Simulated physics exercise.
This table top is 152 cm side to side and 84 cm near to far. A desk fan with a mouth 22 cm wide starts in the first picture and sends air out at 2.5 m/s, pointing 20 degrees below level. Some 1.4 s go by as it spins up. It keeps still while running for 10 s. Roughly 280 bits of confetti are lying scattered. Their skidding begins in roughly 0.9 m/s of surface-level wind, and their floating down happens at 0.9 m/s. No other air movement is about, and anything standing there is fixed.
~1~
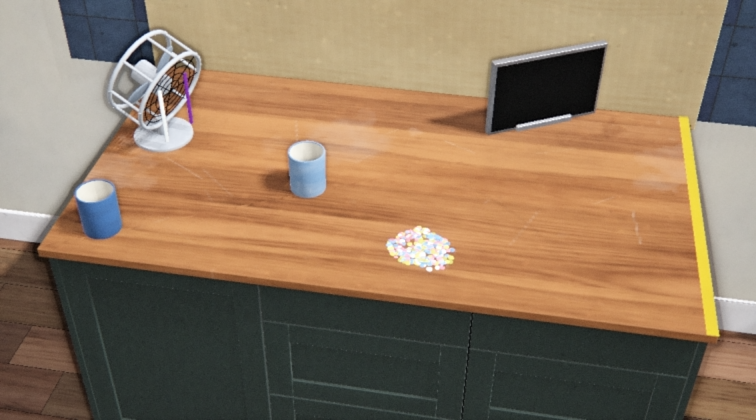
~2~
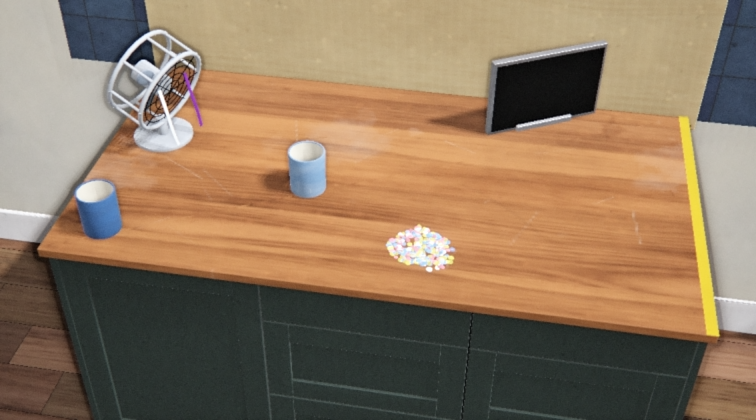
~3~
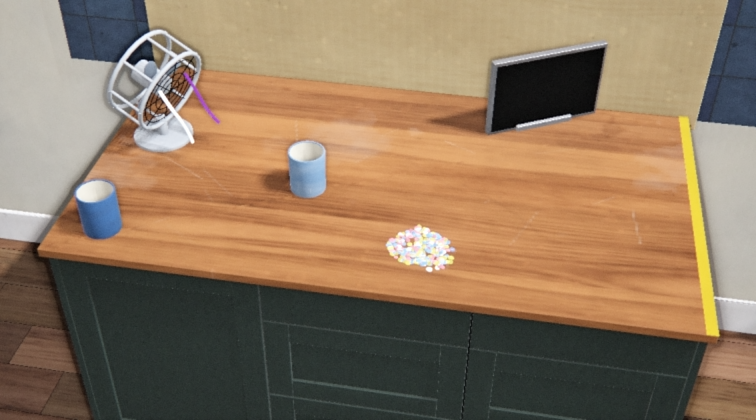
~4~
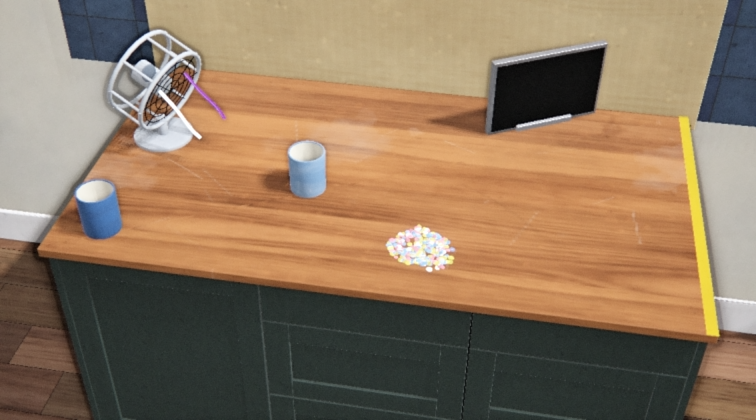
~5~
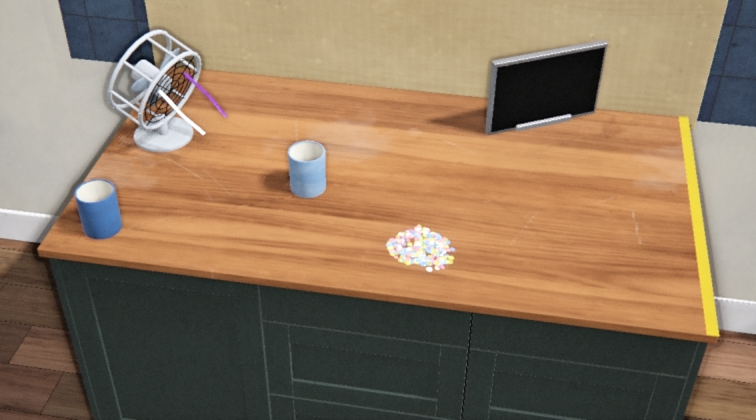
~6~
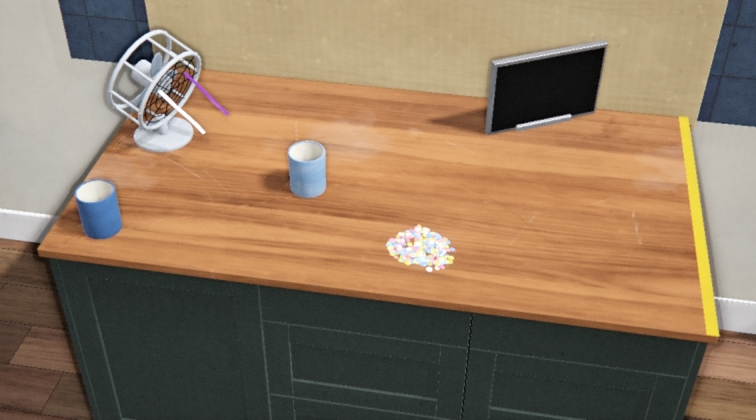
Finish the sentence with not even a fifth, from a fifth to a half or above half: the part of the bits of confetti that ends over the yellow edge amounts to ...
The share amounts to not even a fifth.
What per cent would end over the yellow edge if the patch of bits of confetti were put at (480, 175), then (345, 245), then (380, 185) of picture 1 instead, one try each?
Going through the three spots in order, you'd get 100 percent, 1 percent and 80 percent.
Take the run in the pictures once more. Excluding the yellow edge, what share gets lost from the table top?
Roughly 90 %.
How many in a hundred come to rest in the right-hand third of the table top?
0 %.
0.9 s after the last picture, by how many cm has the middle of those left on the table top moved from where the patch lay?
Roughly 0 cm.
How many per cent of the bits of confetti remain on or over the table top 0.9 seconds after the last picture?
Estimate: Around 100 percent.
Then, 0.9 s after the last picture, 0 % are over the yellow edge; the middle of those still in play is near (430, 250); 0 % have settled or left.
Then, 2.1 s after the last picture, 1 % are over the yellow edge; the middle of those still in play is near (577, 303); 64 % have settled or left.
Then, 4.4 s after the last picture, 8 % are over the yellow edge; 100 % have settled or left.
Then, 8.9 s after the last picture, at the end, 8 % are over the yellow edge.
